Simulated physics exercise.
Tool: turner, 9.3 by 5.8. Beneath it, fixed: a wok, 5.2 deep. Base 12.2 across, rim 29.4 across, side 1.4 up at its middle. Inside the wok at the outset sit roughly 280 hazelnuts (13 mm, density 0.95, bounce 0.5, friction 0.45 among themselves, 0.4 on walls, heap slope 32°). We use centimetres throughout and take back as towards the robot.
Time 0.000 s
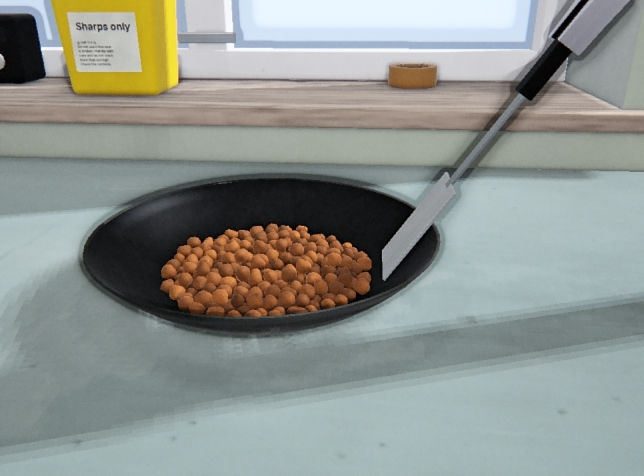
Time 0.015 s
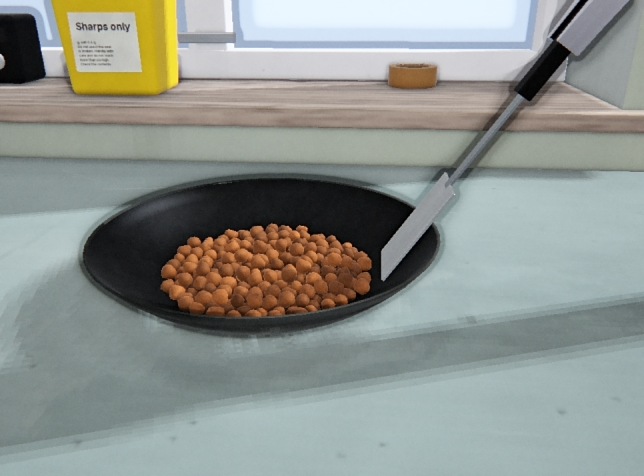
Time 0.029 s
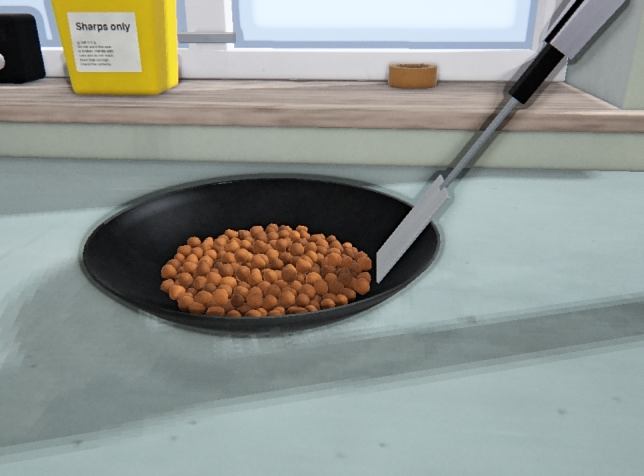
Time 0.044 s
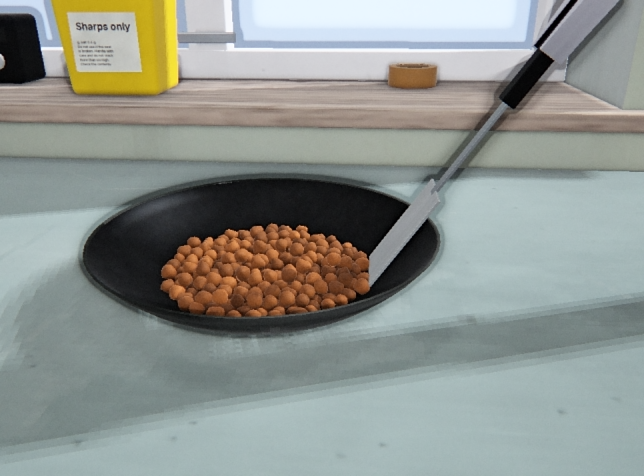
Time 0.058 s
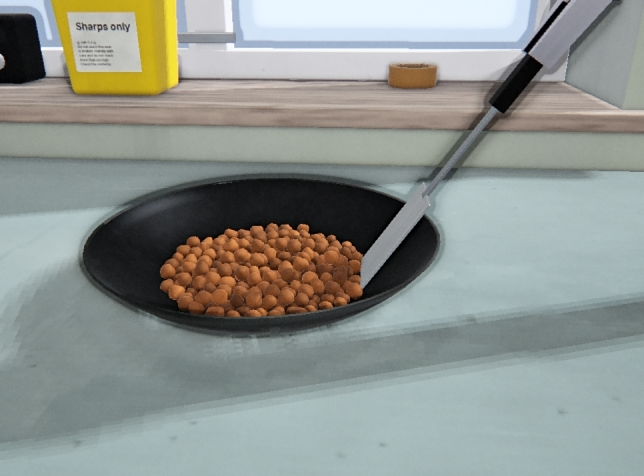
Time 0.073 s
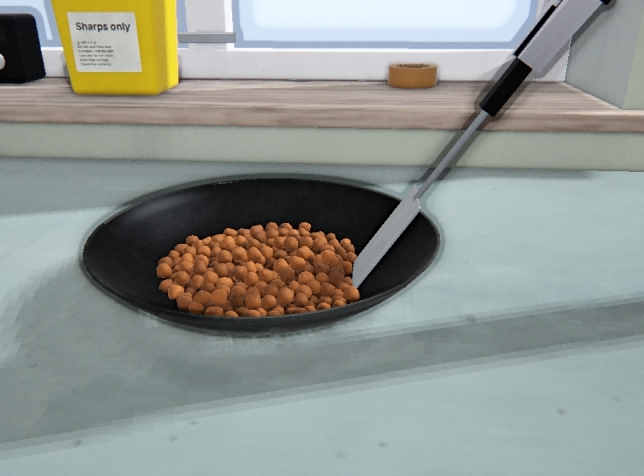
To begin with, a turner rests its blade inside the right side of a black wok holding a heap of hazelnuts, near a yellow sharps container. The blade then slides a short way left and slightly down, meeting the heap's right edge and nudging the nuts there slightly leftward.
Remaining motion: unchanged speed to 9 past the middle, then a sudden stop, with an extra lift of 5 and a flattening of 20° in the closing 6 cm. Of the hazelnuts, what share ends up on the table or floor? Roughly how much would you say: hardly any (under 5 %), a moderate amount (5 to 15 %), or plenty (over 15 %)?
I'd say hardly any.
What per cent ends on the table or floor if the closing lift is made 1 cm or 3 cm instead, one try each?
0 and 0 %.
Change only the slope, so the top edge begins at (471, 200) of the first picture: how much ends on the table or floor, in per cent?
Roughly 5%.
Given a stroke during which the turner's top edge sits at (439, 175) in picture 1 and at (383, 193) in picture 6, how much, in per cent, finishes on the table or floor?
Off the vessel, on the table or floor: Some 10 percent.
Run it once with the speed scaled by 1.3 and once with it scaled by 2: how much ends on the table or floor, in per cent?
Estimates in order: 5 per cent, 10 per cent.
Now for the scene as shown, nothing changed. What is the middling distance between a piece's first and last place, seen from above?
The figure is about 3 cm.
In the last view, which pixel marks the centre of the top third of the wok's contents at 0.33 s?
It is centred close to (197, 248).
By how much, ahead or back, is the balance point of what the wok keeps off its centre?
The balance point lies close to 3.5 cm ahead.
After 0.20 s, sloping 56°, highest piece 4 above the table; 275 in the wok.
After 0.33 s, sloping 50°, highest piece 5 above the table; 275 in the wok.
After 0.59 s, sloping 36°, highest piece 6 above the table; 267 in the wok, 4 on the table or floor, 4 on the blade or in flight.
After 1.64 s, sloping 36°, highest piece 5 above the table; 267 in the wok, 8 on the table or floor.
At rest, 267 in the wok, 8 on the table or floor. That is 3 % on the table or floor.
